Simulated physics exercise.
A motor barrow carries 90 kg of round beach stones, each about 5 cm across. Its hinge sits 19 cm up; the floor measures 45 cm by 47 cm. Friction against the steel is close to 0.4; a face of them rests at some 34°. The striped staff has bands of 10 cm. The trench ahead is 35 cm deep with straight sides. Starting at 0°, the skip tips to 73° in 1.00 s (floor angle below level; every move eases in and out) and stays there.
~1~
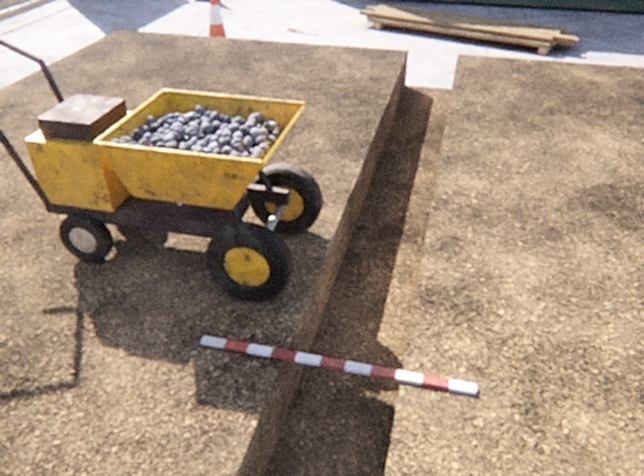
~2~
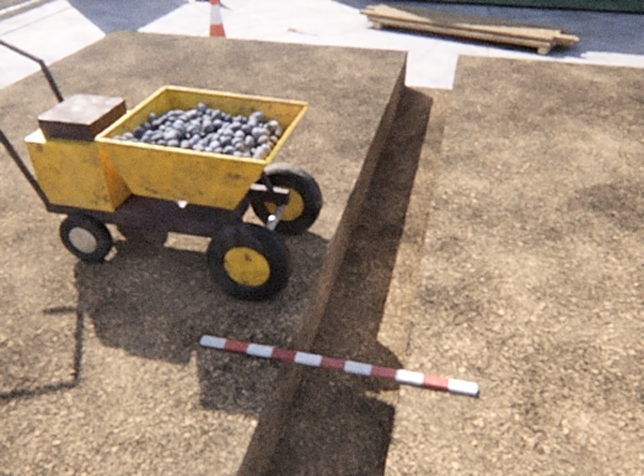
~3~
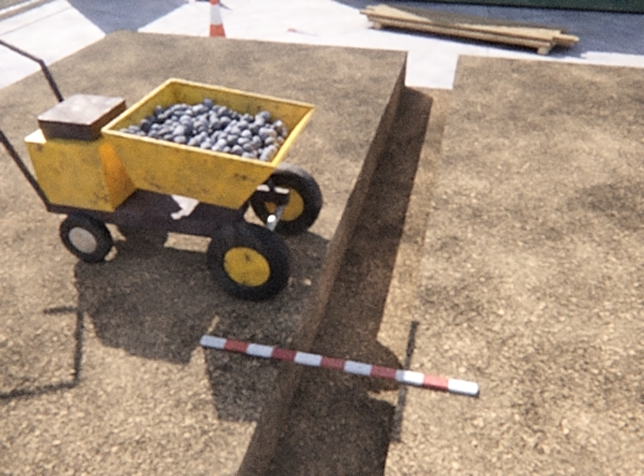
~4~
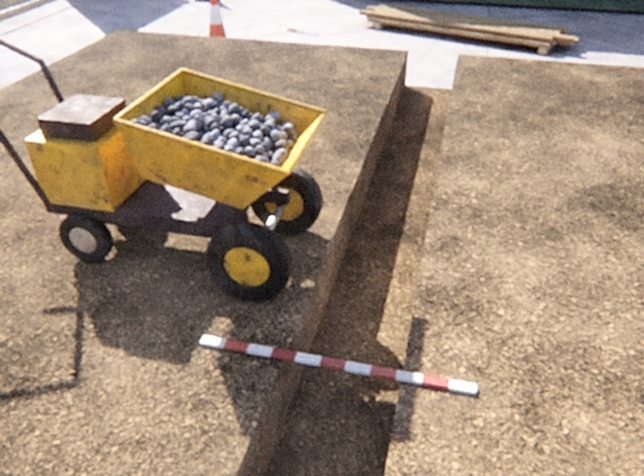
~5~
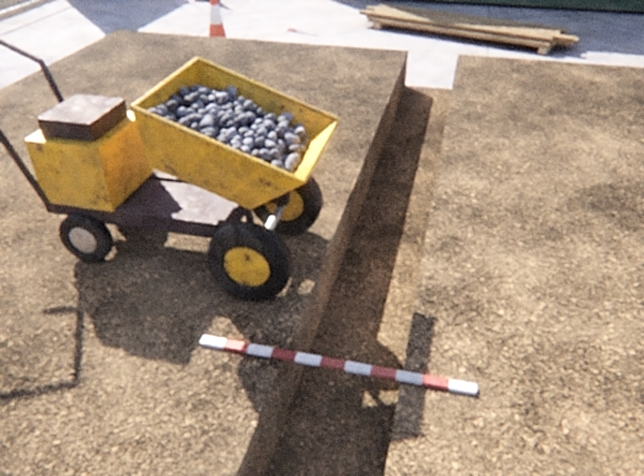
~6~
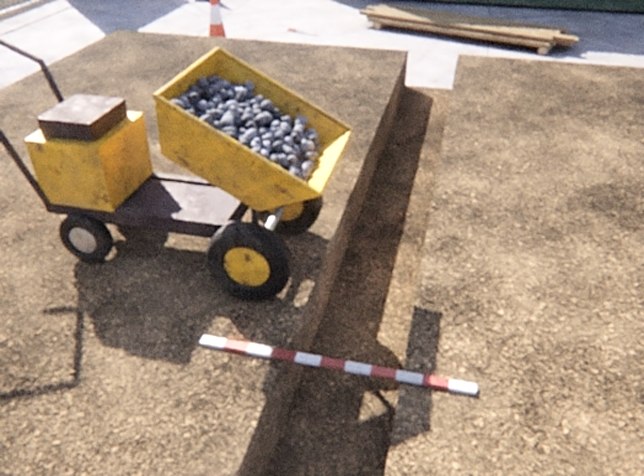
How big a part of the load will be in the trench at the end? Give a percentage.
Some 50 per cent of it.
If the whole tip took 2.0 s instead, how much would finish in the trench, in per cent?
It would be near 65 per cent.
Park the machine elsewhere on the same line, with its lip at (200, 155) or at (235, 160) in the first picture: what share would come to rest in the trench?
About 100 and 80 per cent.
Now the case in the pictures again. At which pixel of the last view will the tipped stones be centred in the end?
Around (422, 279).
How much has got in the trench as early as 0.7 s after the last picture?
About 20 per cent by then.
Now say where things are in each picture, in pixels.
The first frame shows lip at (263, 163), floor tilted 0°, highest stones at (225, 128).
In the second frame, the skip is at 1°, its lip at (266, 164); the top of the load is at (199, 125).
The third frame shows lip at (275, 168), floor tilted 5°, highest stones at (186, 116).
In the fourth frame, the skip is at 12°, its lip at (288, 173); the top of the load is at (179, 106).
The fifth frame shows lip at (304, 182), floor tilted 19°, highest stones at (193, 96).
In the sixth frame, the skip is at 28°, its lip at (320, 195); the top of the load is at (211, 86).
Then, 0.3 s after the last picture the floor is at 62°, 100 % in the skip; the foremost stones are at (368, 220).
Then, 0.7 s after the last picture the floor is at 73°, 53 % in the skip, 19 % in the trench, 27 % past the trench; the foremost stones are at (477, 300).
Then, 1.0 s after the last picture the floor is at 73°, 18 % in the skip, 32 % in the trench, 50 % past the trench; the foremost stones are at (600, 302).
Then, 3.0 s after the last picture the floor is at 73°, 0 % in the skip, 50 % in the trench, 50 % past the trench; the foremost stones are past the picture's edge.
